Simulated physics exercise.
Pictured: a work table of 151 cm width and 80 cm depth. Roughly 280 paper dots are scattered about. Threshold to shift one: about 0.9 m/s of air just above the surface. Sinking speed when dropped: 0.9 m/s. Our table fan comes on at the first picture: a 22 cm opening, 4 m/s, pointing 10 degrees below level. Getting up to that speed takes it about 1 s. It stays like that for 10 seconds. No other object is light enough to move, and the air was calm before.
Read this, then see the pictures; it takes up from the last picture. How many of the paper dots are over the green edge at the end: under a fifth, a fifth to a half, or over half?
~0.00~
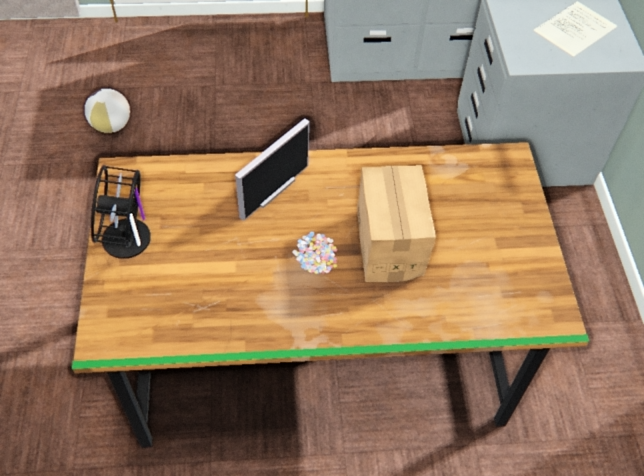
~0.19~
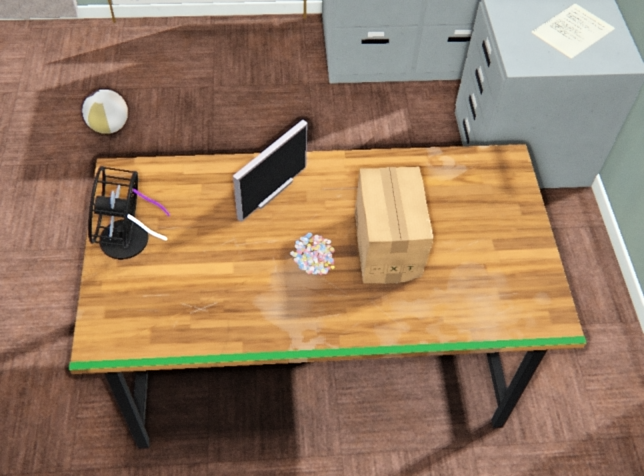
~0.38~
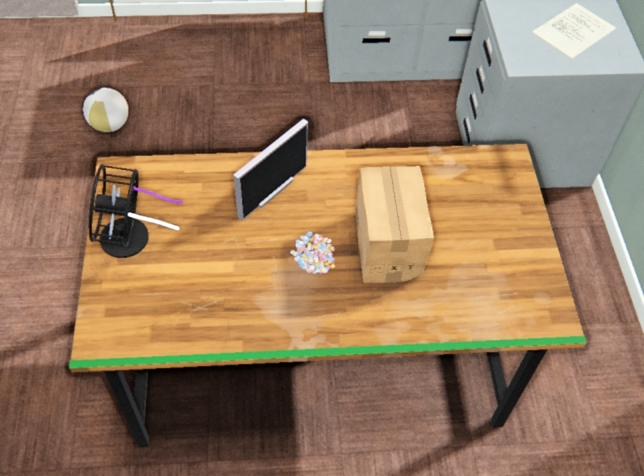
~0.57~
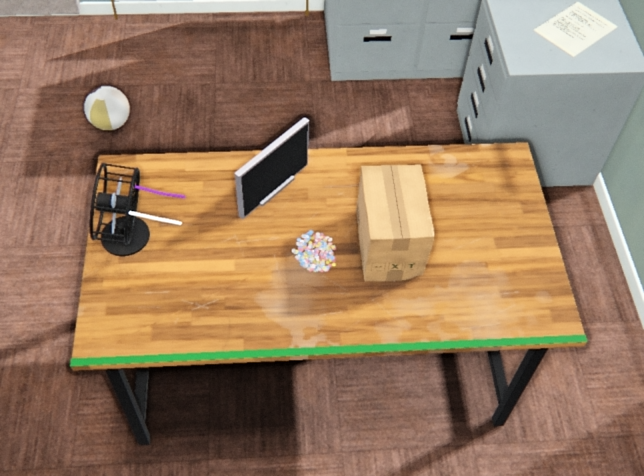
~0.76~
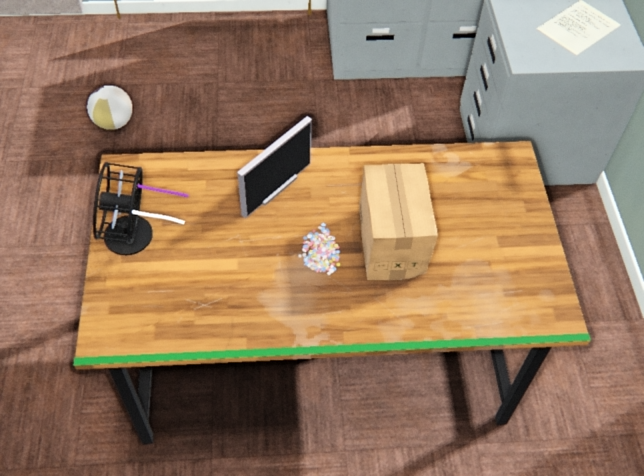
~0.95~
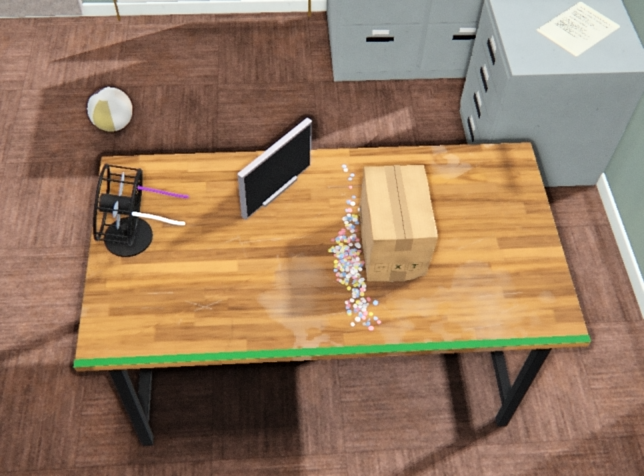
Band: Majority.
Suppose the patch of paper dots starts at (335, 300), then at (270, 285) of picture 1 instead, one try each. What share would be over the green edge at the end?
Taking the two spots in order, I'd say around 100 percent and then 100 percent.
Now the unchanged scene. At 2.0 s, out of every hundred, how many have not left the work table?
Estimate: Around 0 percent.
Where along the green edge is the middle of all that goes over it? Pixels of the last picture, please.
I'd put my finger close to (401, 352).
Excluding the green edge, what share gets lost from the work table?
Estimate: Close to 30 per cent.
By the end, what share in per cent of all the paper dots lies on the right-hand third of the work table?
Roughly 0 in a hundred.
After 2.0 s, 74 % are over the green edge; 99 % have settled or left.
After 3.2 s, 74 % are over the green edge; 100 % have settled or left.
After 5.5 s, 74 % are over the green edge; 100 % have settled or left.
After 10.0 s, at the end, 74 % are over the green edge.
